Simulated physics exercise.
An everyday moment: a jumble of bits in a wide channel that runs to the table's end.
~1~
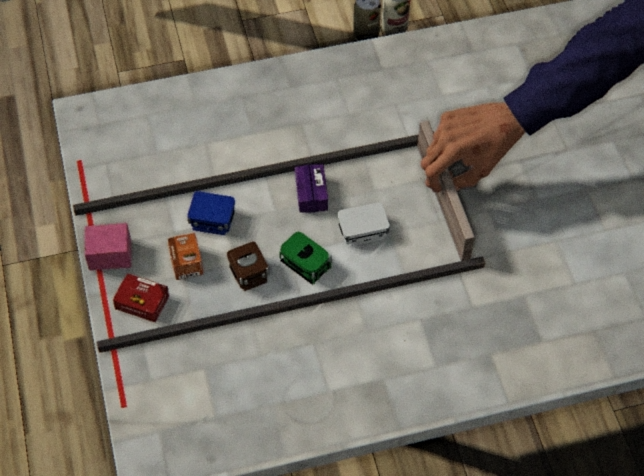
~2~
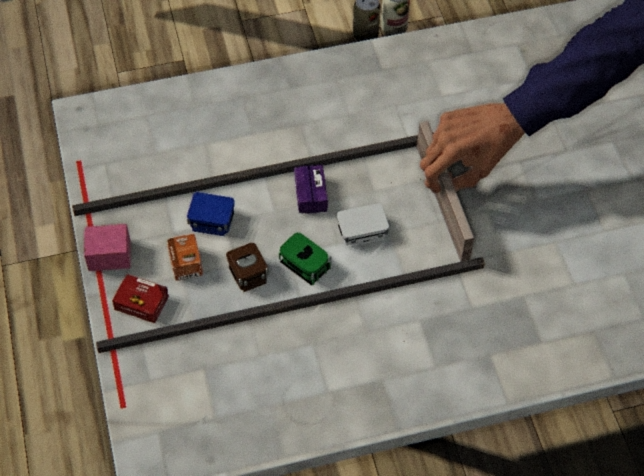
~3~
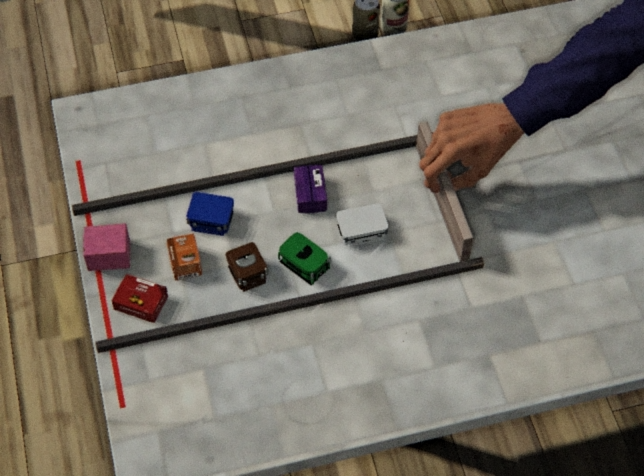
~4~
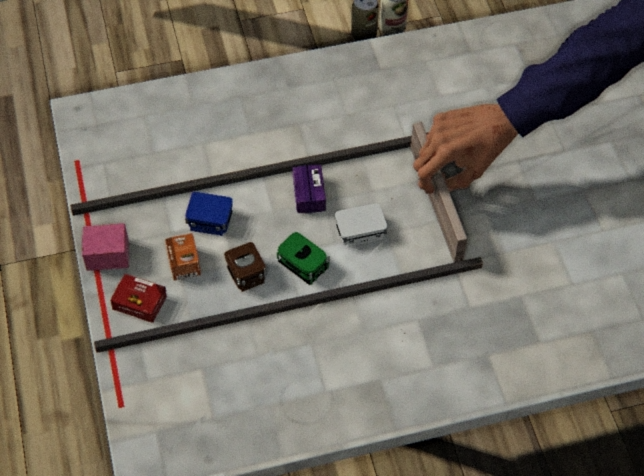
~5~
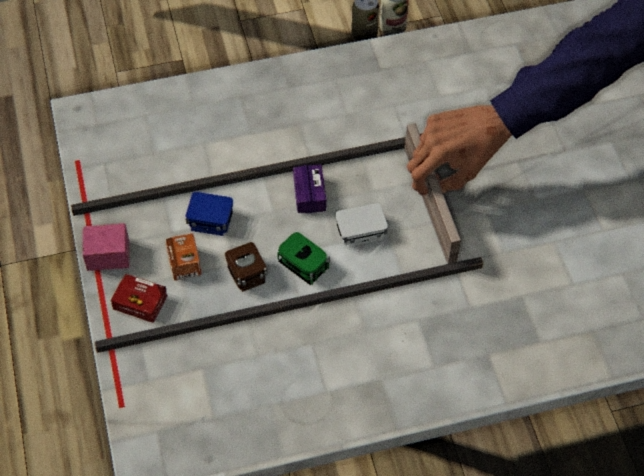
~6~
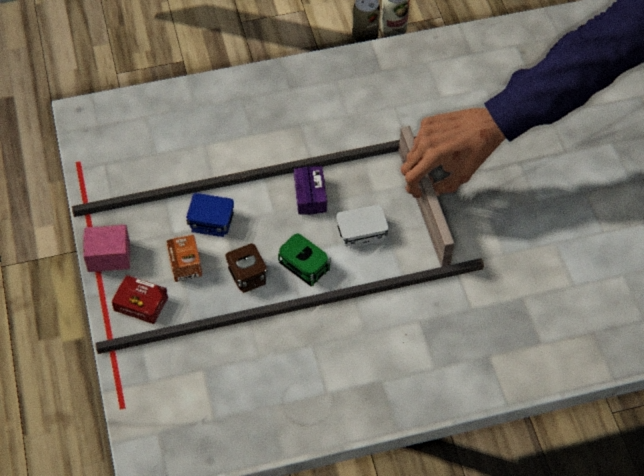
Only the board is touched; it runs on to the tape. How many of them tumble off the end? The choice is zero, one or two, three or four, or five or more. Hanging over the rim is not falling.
The number that fall off is five or more.
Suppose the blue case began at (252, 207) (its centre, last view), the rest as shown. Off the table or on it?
The blue case goes over.
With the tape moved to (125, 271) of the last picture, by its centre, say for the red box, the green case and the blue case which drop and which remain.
The red box is lost, the green case does not fall, the blue case comes down.
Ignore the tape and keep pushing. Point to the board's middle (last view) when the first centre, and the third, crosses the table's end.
At (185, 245) for the first, at (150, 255) for the third.
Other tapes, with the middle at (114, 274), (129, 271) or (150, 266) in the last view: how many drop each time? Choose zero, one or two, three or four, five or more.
Taking them in turn, five or over; five or more; one to two.
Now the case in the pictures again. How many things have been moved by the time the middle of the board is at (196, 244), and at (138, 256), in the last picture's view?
First 8, then 8.
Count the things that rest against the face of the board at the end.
1 of them.
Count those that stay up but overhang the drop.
That would be 1.
Soon after, none off yet; pink block at rest near (107, 248); red box at rest near (140, 299); orange box at rest near (184, 258).
Then, none off yet; pink block at rest near (107, 248); red box at rest near (140, 299); orange box moved a little near (164, 260).
Further on, one off so far; pink block tipped well over near (58, 262); red box on its side near (67, 346); orange box moved well along near (96, 279).
At rest, the number that fall off is five or more; fallen, white case, green case, brown case, blue case, orange box, red box and pink block.
